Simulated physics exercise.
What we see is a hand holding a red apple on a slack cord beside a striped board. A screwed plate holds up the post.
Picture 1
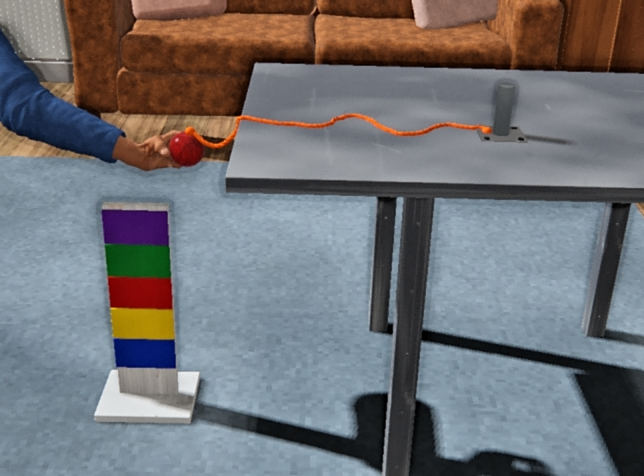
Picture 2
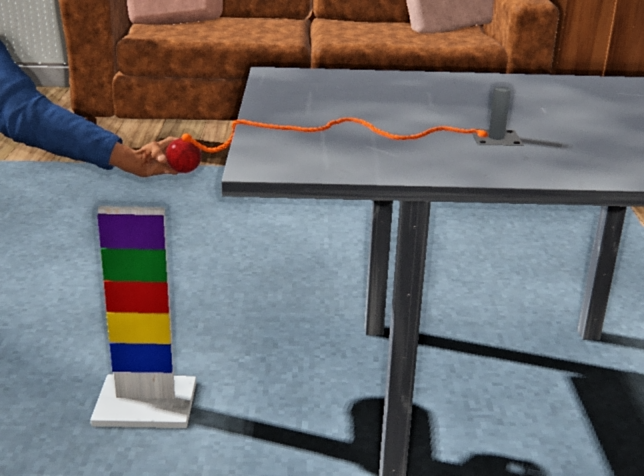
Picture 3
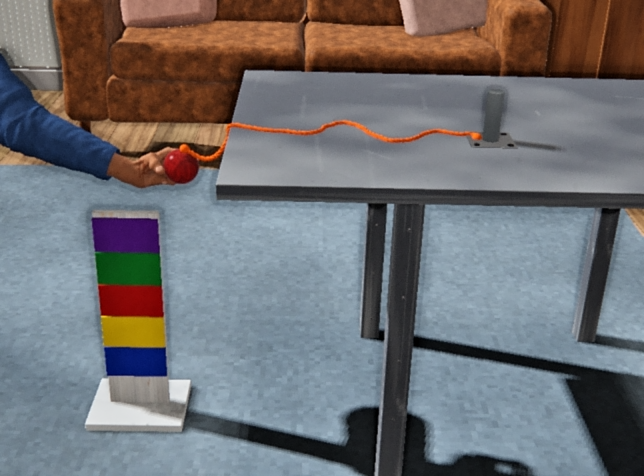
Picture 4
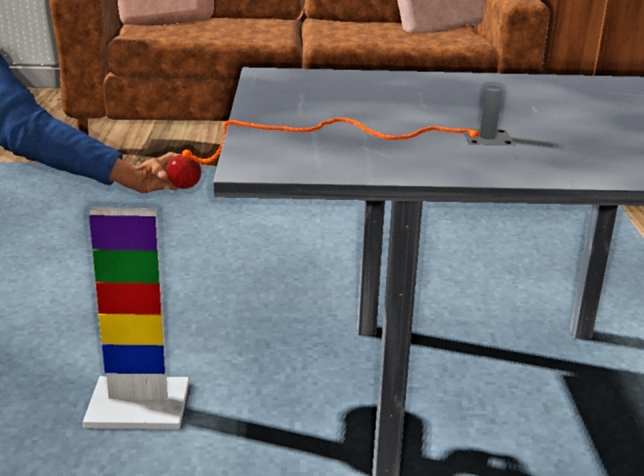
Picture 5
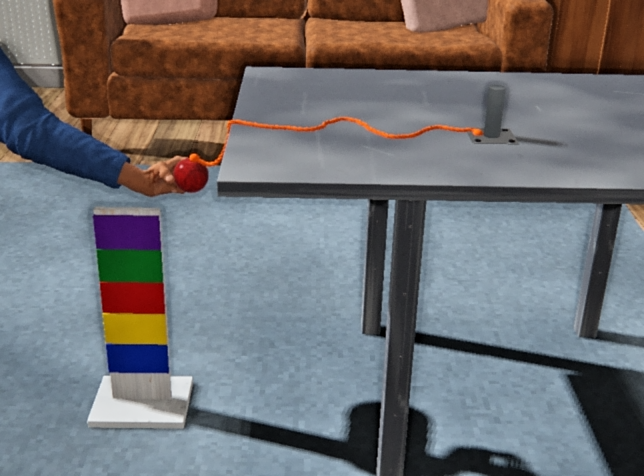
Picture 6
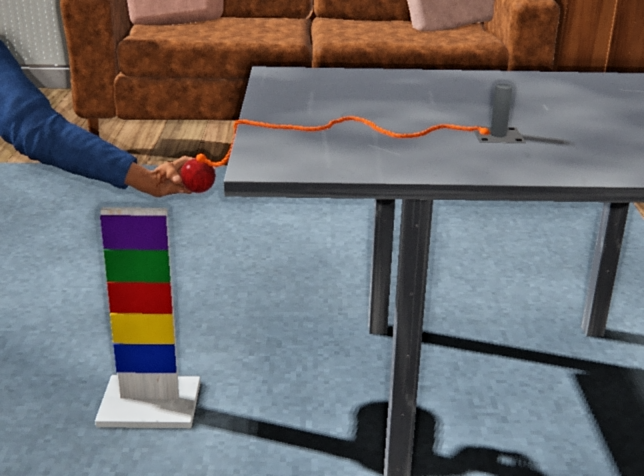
A hand in a blue sleeve reaches in from the left, holding a red apple tied to a slack orange cord that lies wavily across a grey table to an upright post on a screwed plate. Seen from slightly above in a room with a brown sofa and blue carpet, a board striped purple, green, red, yellow and blue stands below the hand. The hand lowers the apple slightly and eases it right, while the camera sways a little.
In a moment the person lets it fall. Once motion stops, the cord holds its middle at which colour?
At green.
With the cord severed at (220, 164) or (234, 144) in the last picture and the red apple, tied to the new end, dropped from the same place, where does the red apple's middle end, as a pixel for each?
Case by case: Roughly (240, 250), then roughly (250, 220).
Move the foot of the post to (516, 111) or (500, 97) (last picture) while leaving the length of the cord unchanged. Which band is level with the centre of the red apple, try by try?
In turn, purple and then purple.
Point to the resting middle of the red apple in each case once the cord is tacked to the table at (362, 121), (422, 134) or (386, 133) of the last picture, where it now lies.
In order of the tries: About (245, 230), then (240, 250), then (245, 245).
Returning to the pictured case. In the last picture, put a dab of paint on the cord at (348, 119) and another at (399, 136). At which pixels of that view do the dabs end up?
(299, 125) and (374, 128), roughly.
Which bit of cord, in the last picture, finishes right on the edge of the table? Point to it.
That would be the bit at (304, 129).
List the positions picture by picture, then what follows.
In the first picture, red apple (187, 149); purple (135, 229); green (138, 262); red (140, 294); yellow (142, 325); blue (145, 355).
In the second picture, red apple (184, 156); cord through (456, 131) (403, 138) (358, 121) (302, 130) (238, 126).
In the third picture, red apple (182, 166).
In the fourth picture, red apple (184, 172); cord through (448, 130) (395, 138) (350, 122) (294, 130) (229, 127).
In the fifth picture, red apple (192, 176).
In the sixth picture, red apple (198, 176); cord through (458, 128) (405, 137) (359, 120) (304, 129) (239, 126).
A little later, apple near (275, 260); level with green.
Next, apple near (230, 267); level with green.
When it is over, apple near (234, 268); level with green. Its middle rests at the green band.
